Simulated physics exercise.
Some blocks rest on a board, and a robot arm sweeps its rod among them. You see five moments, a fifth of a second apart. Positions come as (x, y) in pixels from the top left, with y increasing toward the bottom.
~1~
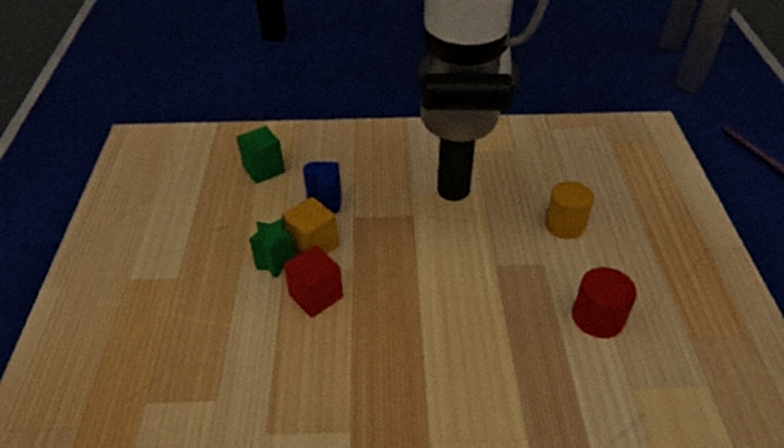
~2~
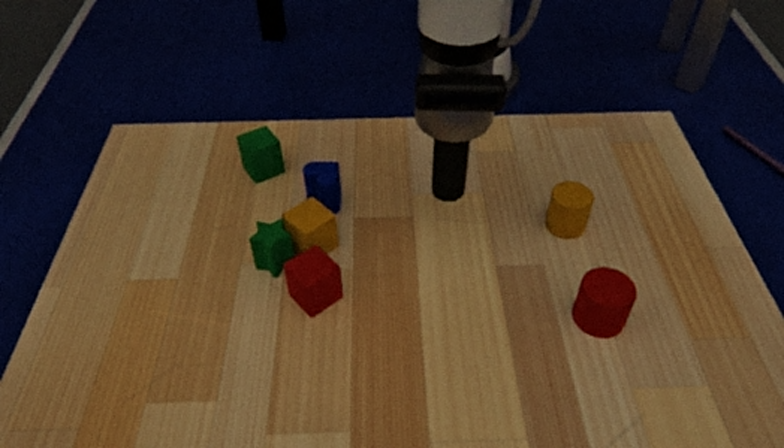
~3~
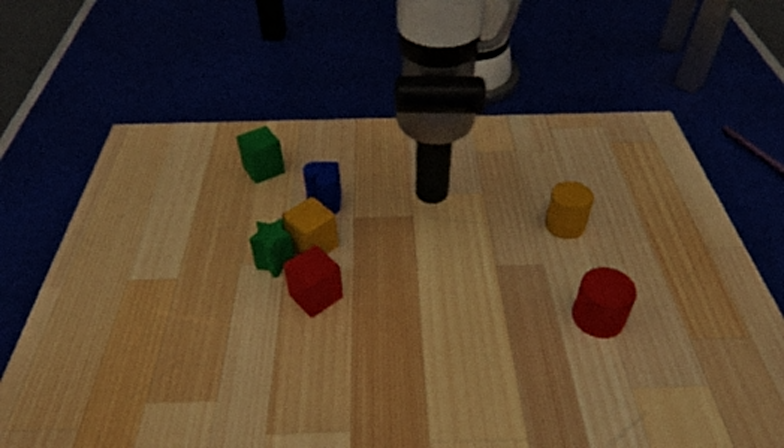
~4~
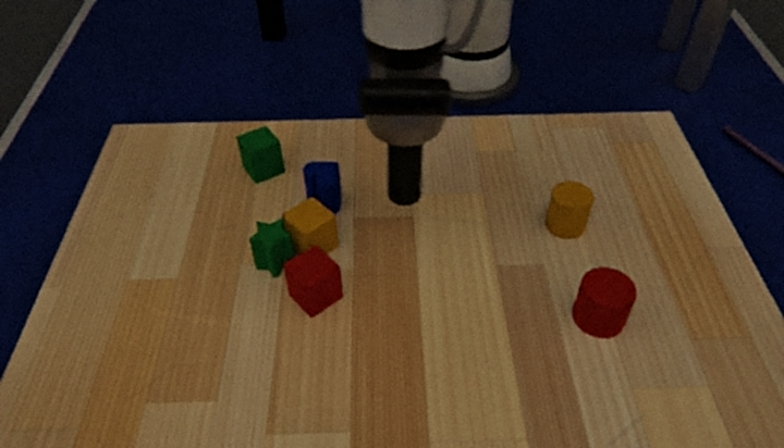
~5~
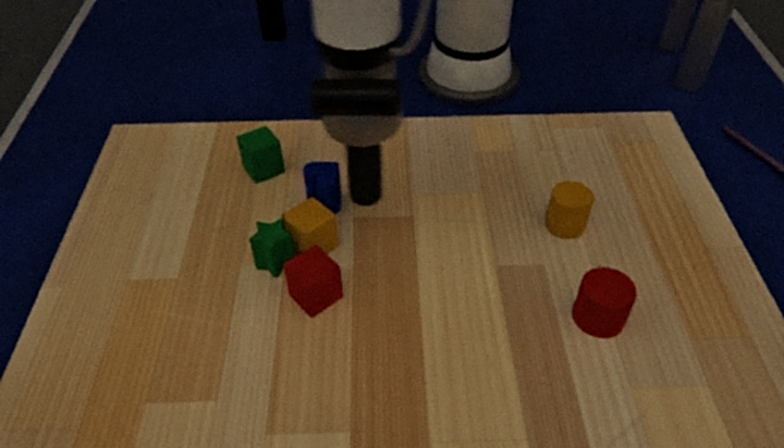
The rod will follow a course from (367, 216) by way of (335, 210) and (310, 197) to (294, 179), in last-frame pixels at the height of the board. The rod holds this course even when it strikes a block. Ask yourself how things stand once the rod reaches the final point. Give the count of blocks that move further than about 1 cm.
2.
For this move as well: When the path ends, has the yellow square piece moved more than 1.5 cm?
Short answer: No.
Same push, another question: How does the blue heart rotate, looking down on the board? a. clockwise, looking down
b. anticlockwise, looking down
a - clockwise, looking down.
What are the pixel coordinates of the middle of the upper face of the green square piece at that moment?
It will likely be found at (248, 128).
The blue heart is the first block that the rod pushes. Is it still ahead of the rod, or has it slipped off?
In the end it is ahead.
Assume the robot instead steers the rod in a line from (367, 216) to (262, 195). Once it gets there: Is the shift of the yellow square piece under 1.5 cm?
Yes, it checks out.
The first path, step by step. One third of the way, rod (334, 190); blue heart (308, 165), turned 20° clockwise.
Two thirds of the way, rod (307, 177); blue heart (289, 150), turned 45° clockwise.
At the end, rod (291, 160); green square piece (248, 128), turned 45° anticlockwise; yellow square piece still; blue heart (276, 132), turned 60° clockwise.
